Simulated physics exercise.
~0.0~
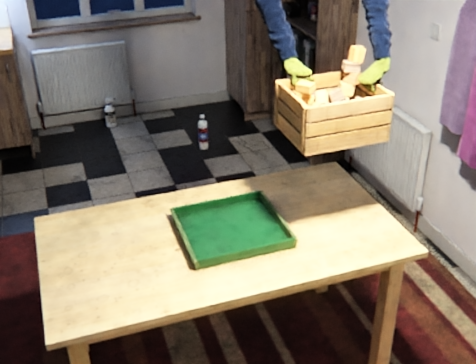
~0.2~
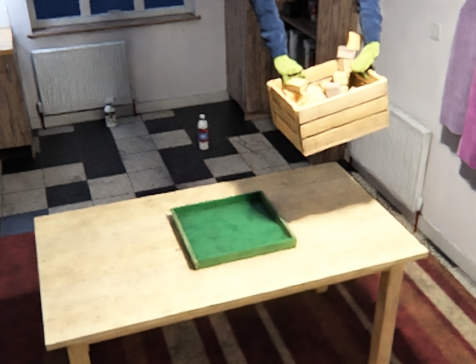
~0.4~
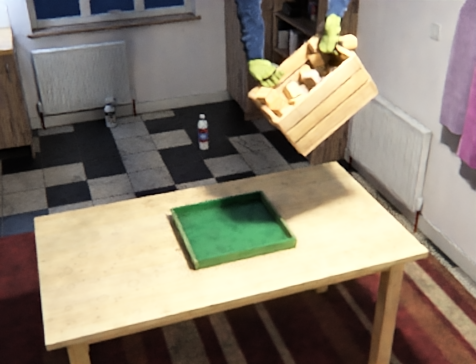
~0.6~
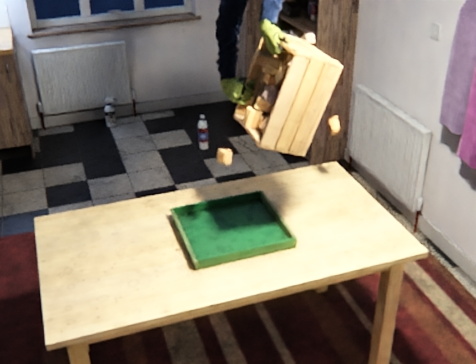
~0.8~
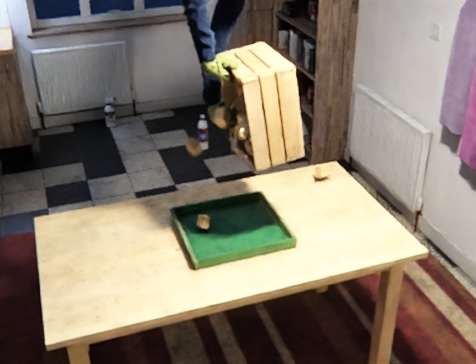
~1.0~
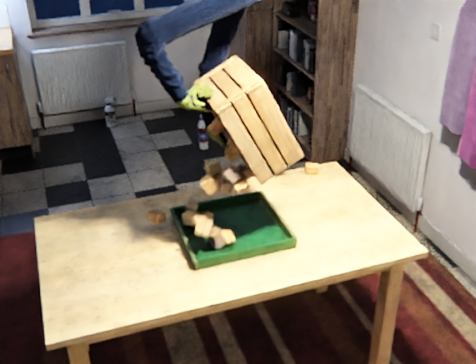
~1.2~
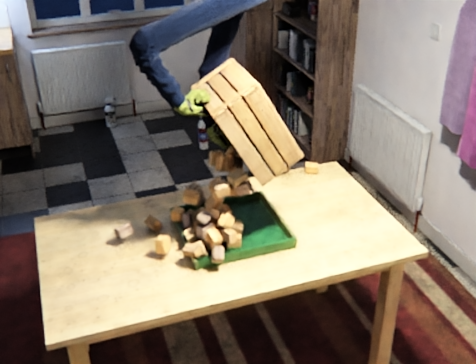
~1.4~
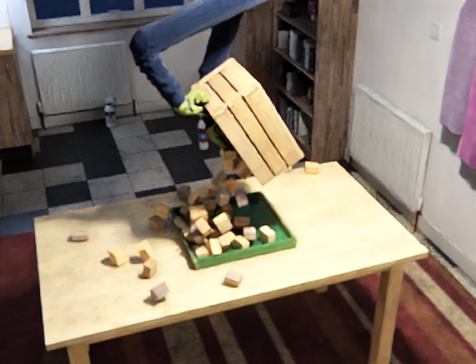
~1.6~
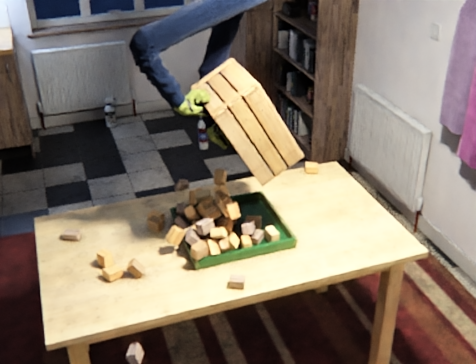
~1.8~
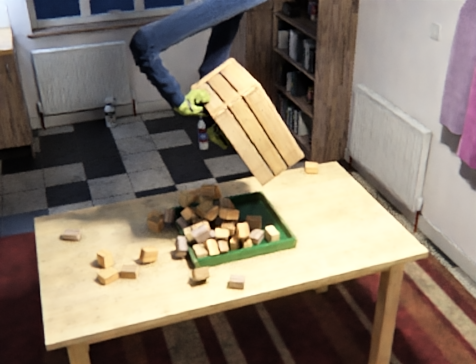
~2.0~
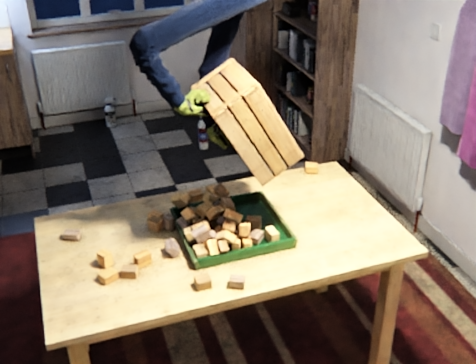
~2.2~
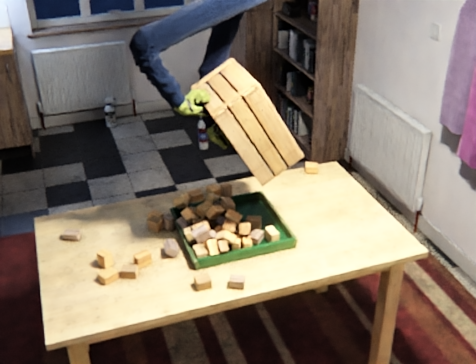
Wooden crate tipping over in gloved hands, spilling wooden blocks into a green tray, many ending up scattered across the table around it.
